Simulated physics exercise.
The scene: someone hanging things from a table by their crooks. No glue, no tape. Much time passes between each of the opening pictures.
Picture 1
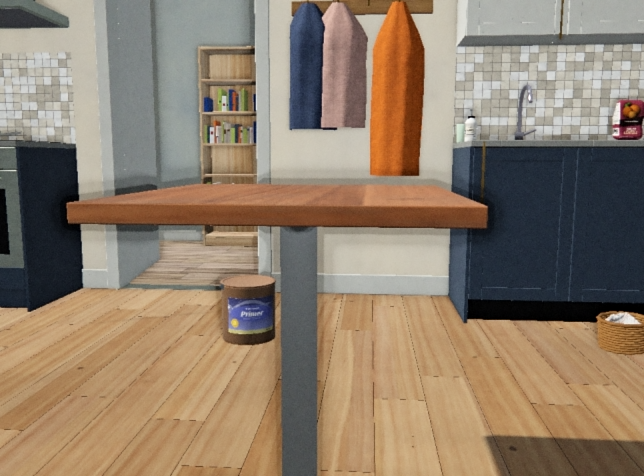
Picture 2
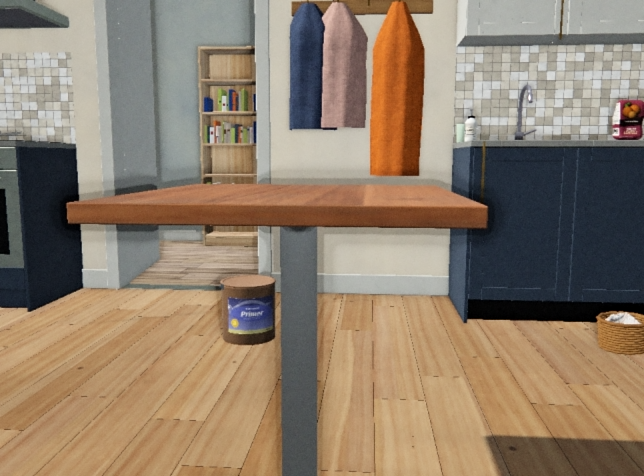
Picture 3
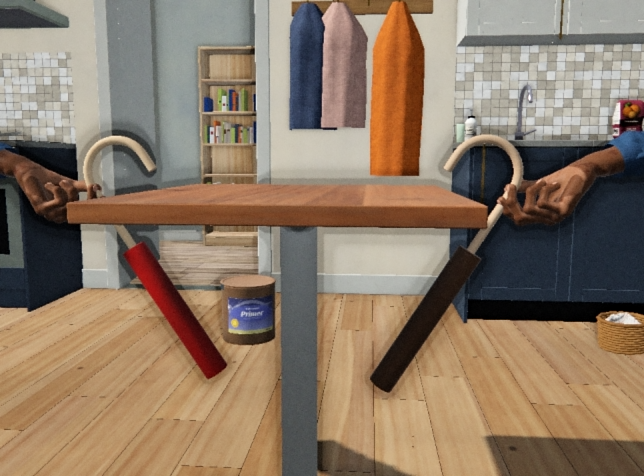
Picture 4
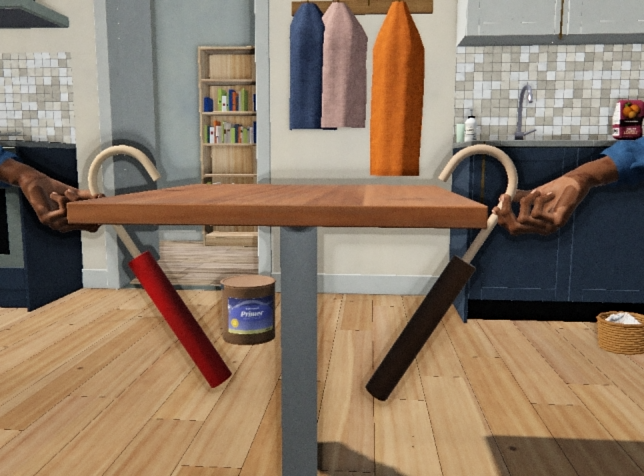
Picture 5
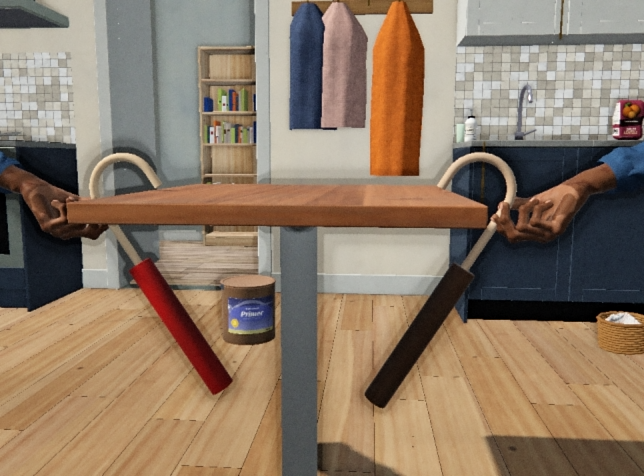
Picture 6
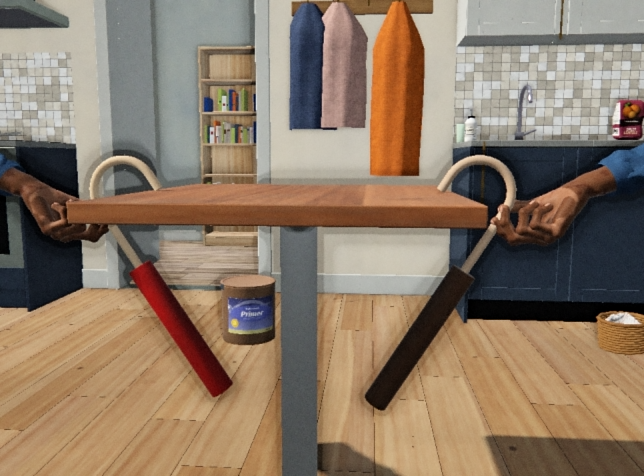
In a kitchen, two hands bring a red umbrella and a brown umbrella to opposite table edges, lowering them slightly, still holding on.
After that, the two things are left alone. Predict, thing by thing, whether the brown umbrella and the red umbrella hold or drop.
I expect that the brown umbrella holds, the red umbrella holds.
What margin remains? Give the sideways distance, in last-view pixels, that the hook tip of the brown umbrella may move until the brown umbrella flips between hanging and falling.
Some 12 pixels, right.
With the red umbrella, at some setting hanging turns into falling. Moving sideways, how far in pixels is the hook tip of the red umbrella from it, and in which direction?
It shifts 8 pixels to the left.
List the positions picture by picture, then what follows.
The first frame shows table (299, 200).
The second frame shows table (299, 200).
The third frame shows still on the way; brown umbrella (430, 262); table (299, 200).
The fourth frame shows still on the way; red umbrella (174, 263); table (299, 200).
The fifth frame shows still on the way; brown umbrella (423, 279); table (299, 200).
The sixth frame shows in place, still held; brown umbrella (423, 282); red umbrella (175, 273); table (299, 200).
Then, 0.40 s later than the last frame, brown umbrella at rest near (426, 282); red umbrella at rest near (173, 274).
When it is over, the brown umbrella stays hooked on the edge, near (424, 282); the red umbrella stays hooked on the edge, near (175, 274).
